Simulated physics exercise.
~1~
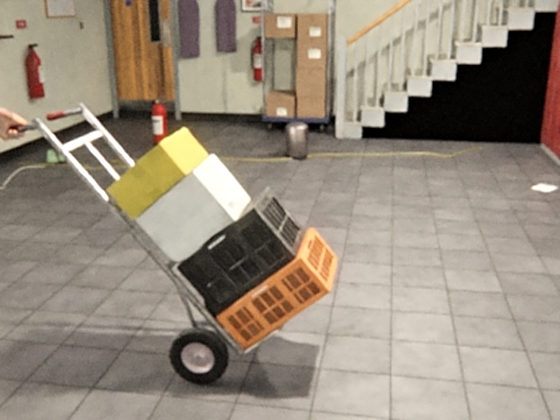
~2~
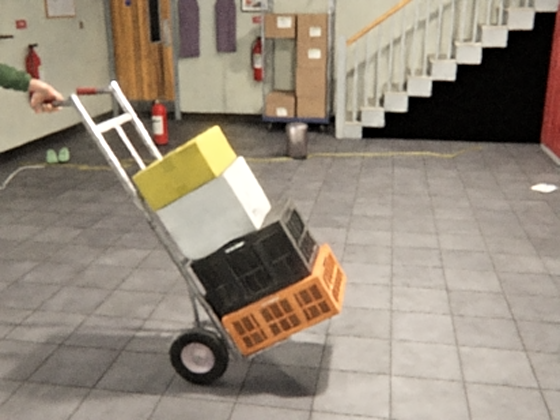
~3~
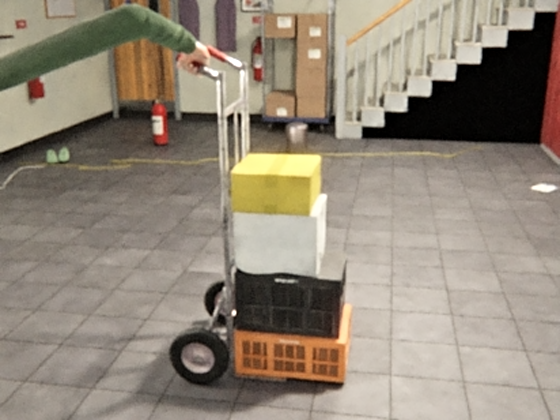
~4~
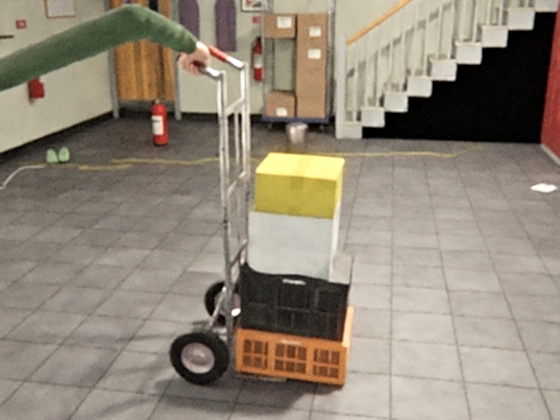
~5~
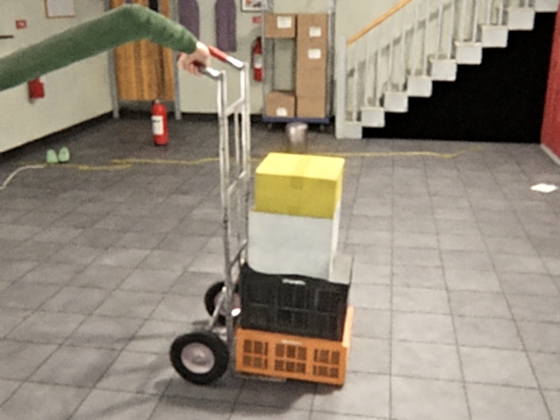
At first, a hand truck leans back toward the left on a grey tiled floor, held by a hand at its handle, with an orange crate, a black crate, a white parcel and a yellow box stacked on it. The hand, in a green sleeve, tips the truck forward until it stands upright and the orange crate comes down level near the floor. The yellow box, white parcel and black crate then slide a little to the right, away from the frame of the truck. Finally everything rests still, with all four items stacked and the arm still holding the handle.
